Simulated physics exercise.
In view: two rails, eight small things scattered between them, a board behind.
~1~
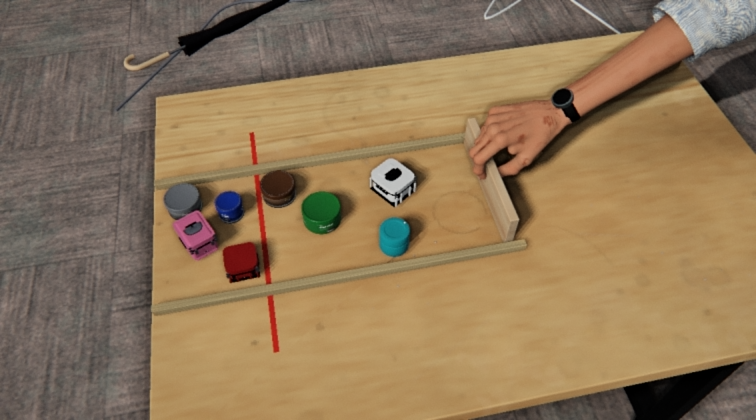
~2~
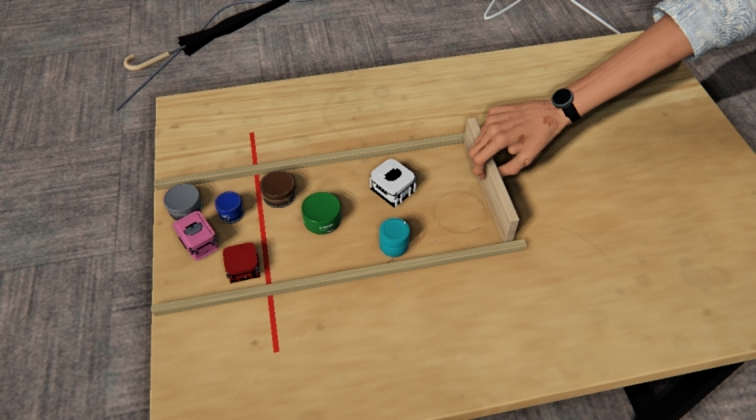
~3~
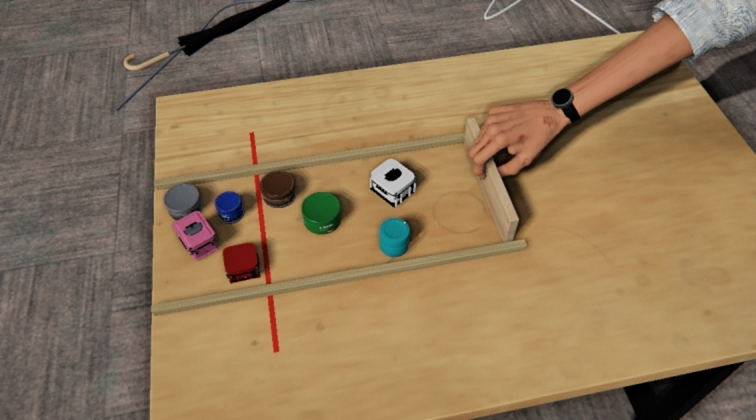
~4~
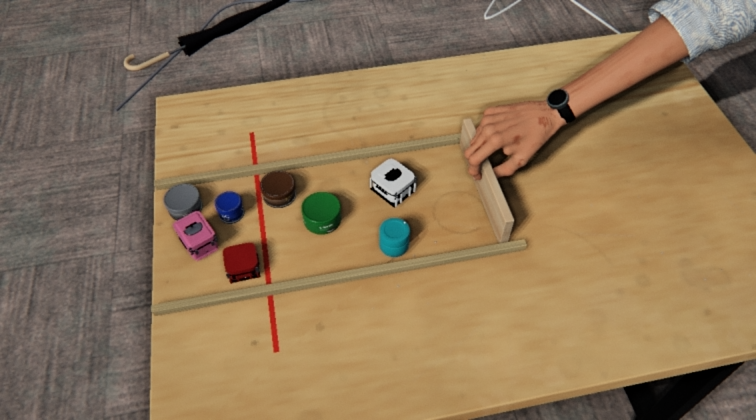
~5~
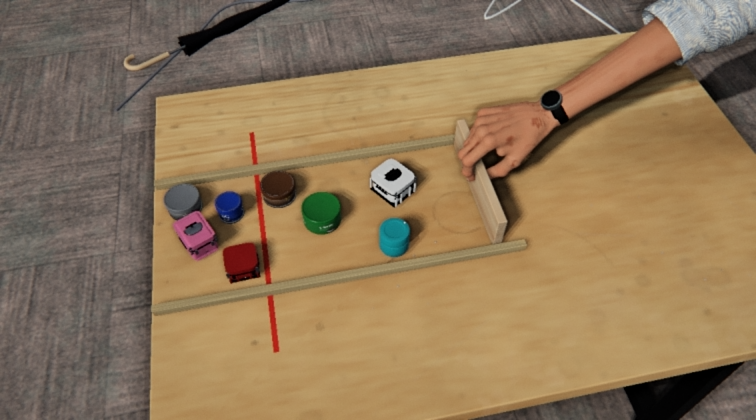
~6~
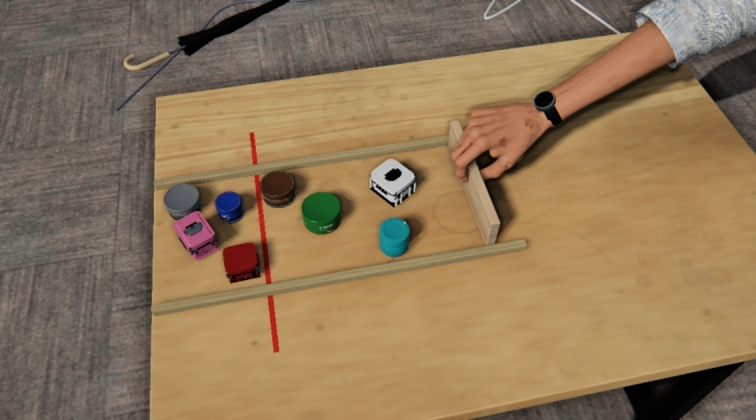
A hand wearing a dark watch slides a wooden board slightly left between two rails, the scattered colourful containers staying still.
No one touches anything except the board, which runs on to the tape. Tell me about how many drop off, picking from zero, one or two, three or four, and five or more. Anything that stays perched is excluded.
I predict the count lost over the end will be nil.
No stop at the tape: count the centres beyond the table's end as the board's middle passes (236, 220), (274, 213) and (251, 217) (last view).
Counts by place: 1 / 0 / 0.
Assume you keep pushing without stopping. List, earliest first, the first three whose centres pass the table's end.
The grey pot, the pink case, the brown tin.
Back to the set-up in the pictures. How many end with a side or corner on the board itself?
So the total is 3.
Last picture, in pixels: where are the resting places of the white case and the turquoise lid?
Final positions: Near (243, 199); near (250, 263).
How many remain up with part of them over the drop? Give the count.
The number would be 0.
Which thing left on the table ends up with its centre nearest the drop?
It's the grey pot that ends nearest.
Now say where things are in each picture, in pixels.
Grey pot (183, 202); pink case (197, 236); blue pot (230, 207); board (489, 178); tape (262, 228), in the first picture.
Pink case (197, 236); white case (393, 183), in the second picture.
Blue pot (230, 207); green tub (322, 213), in the third picture.
Grey pot (183, 202); turquoise lid (394, 237), in the fourth picture.
Pink case (197, 236); board (478, 180), in the fifth picture.
Grey pot (183, 202); pink case (197, 236); blue pot (230, 207); board (472, 181); tape (262, 228), in the sixth picture.
A little later, none off yet; grey pot at rest near (183, 202); pink case at rest near (197, 236); blue pot at rest near (230, 207).
When it is over, the number that fall off is zero.
